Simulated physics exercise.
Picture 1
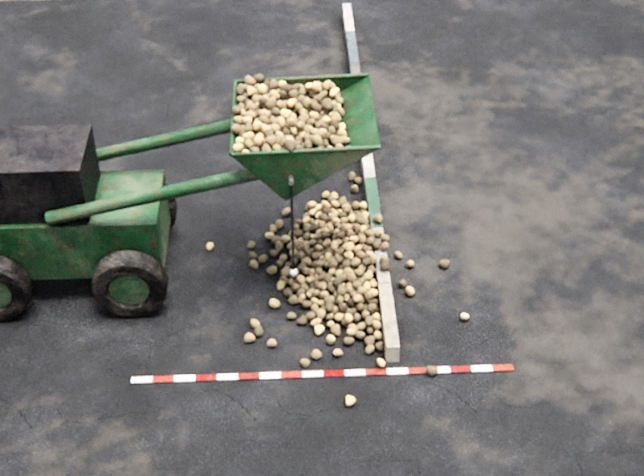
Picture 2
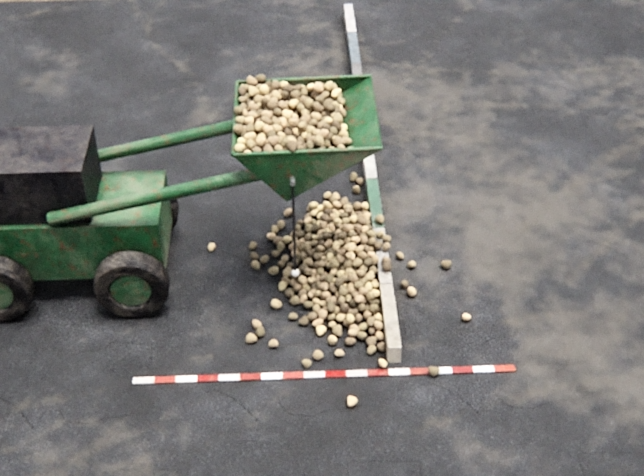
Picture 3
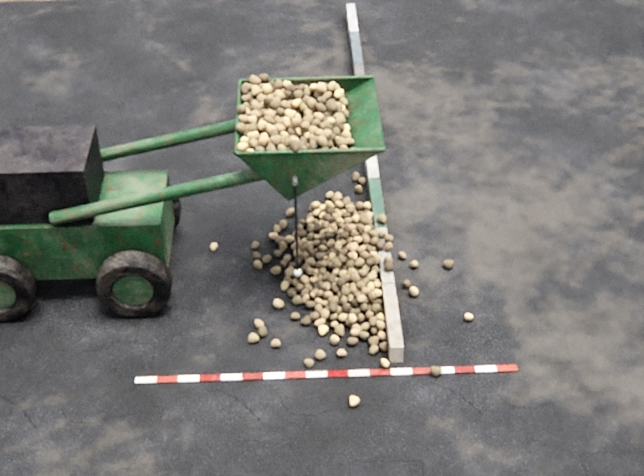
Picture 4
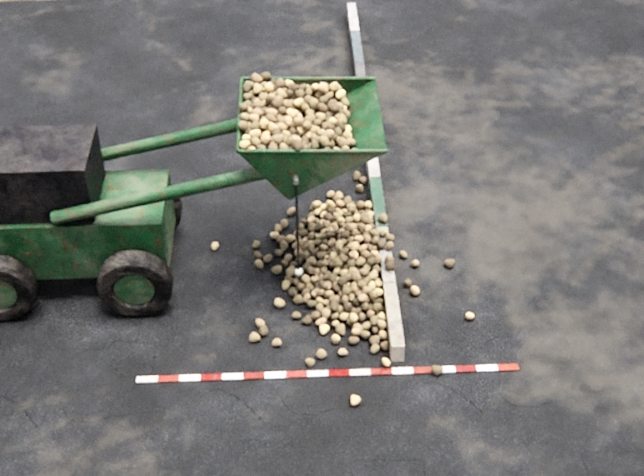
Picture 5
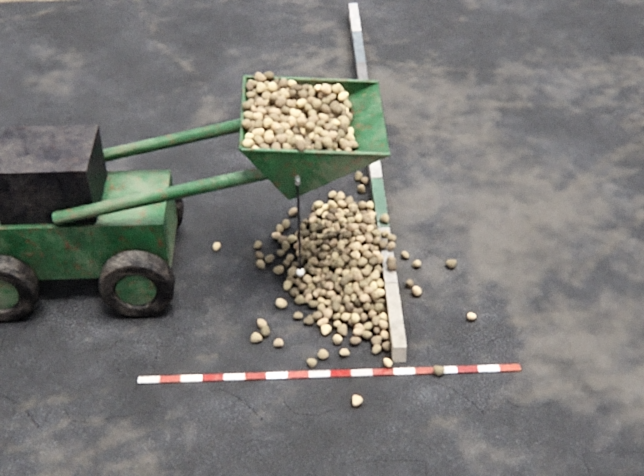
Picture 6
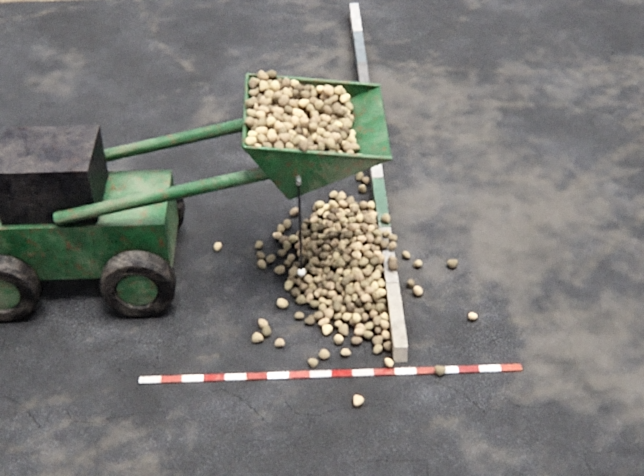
On a dark, mottled floor, a green loader on the left holds a bucket full of pale round stones above a loose heap lying against a low kerb. The bucket's right side dips very slightly as the whole scene shifts a touch to the right, while the heap stays still.
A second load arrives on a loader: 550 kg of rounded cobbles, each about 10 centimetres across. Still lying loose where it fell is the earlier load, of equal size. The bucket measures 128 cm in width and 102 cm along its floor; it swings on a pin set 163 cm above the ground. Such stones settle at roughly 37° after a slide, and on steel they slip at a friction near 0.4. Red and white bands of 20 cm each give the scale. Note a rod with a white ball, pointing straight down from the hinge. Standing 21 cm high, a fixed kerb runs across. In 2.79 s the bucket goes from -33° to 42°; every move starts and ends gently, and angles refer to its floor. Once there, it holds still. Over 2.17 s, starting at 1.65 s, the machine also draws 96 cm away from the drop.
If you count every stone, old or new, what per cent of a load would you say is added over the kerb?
I would say about 38 per cent.
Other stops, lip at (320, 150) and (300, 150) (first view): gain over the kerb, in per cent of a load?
About 0 per cent from the first spot and 0 per cent from the second.
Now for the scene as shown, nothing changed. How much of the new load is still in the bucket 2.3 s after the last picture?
It still holds about 0 per cent.
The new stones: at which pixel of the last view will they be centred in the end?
I'd say close to (373, 255).
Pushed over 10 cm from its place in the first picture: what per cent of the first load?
Close to 20 in a hundred of them.
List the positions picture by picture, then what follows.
In the first picture, the bucket is at -33°, its lip at (380, 147); the top of the load is at (262, 95). The earlier load is highest near (348, 246), 31 cm above ground level, 98 % on this side of the kerb, 2 % over the kerb.
The second picture shows lip at (382, 148), floor tilted -33°, highest stones at (264, 95).
The third picture shows lip at (385, 150), floor tilted -31°, highest stones at (262, 93).
The fourth picture shows lip at (387, 151), floor tilted -30°, highest stones at (261, 89).
The fifth picture shows lip at (390, 155), floor tilted -27°, highest stones at (265, 88).
The sixth picture shows lip at (392, 159), floor tilted -24°, highest stones at (263, 88).
Then, 1.5 s after the last picture the floor is at 30°; in per cent of one load, 78 in the bucket, 120 on this side of the kerb, 3 over the kerb; the foremost stones are at (430, 288).
Then, 2.3 s after the last picture the floor is at 42°; in per cent of one load, 0 in the bucket, 163 on this side of the kerb, 37 over the kerb; the foremost stones are at (492, 261).
Then, 3.7 s after the last picture the floor is at 42°; in per cent of one load, 0 in the bucket, 160 on this side of the kerb, 40 over the kerb; the foremost stones are at (529, 267).
Then, 6.5 s after the last picture the floor is at 42°; in per cent of one load, 0 in the bucket, 160 on this side of the kerb, 40 over the kerb; the foremost stones are at (529, 267). Net gain over the kerb, 38.
